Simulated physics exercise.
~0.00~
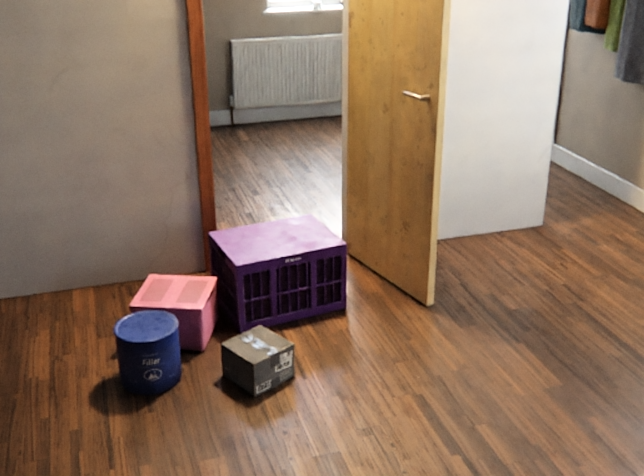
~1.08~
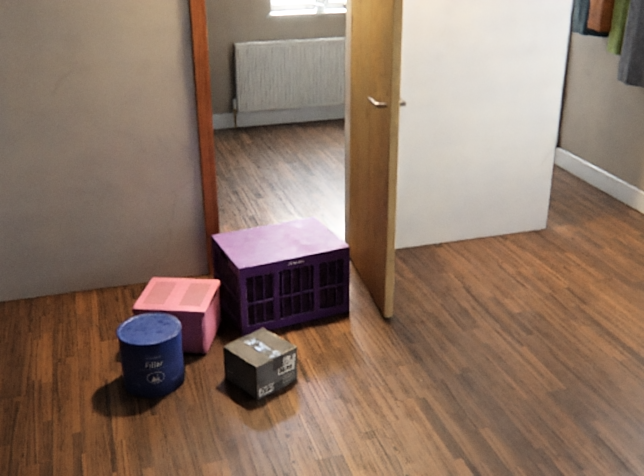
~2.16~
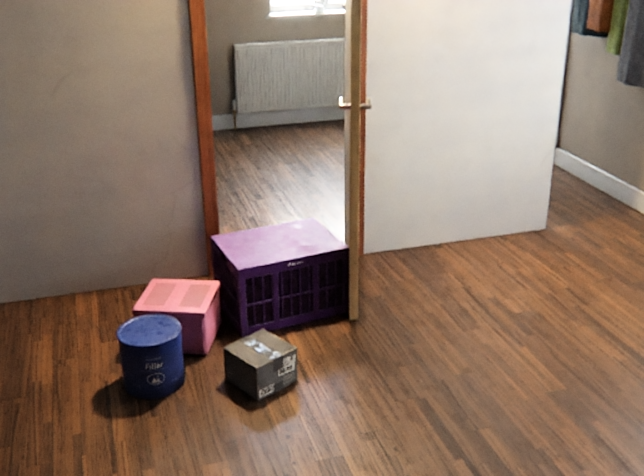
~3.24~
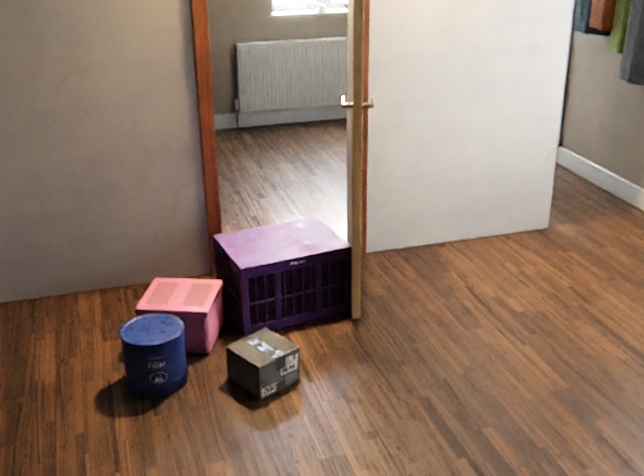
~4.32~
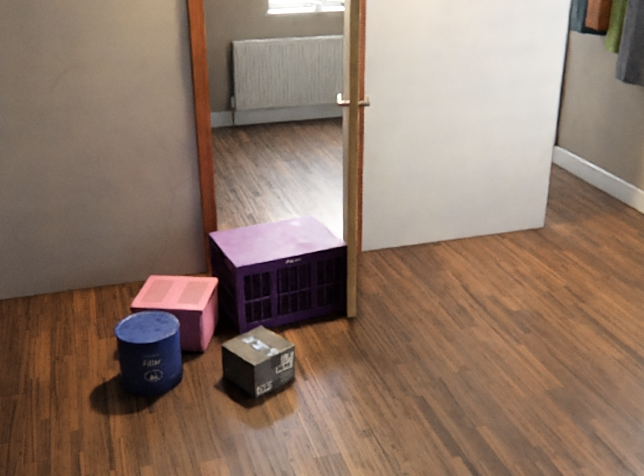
Wooden door swinging partway shut and stopping beside a purple chest, with pink tote, blue pail and grey parcel staying put.
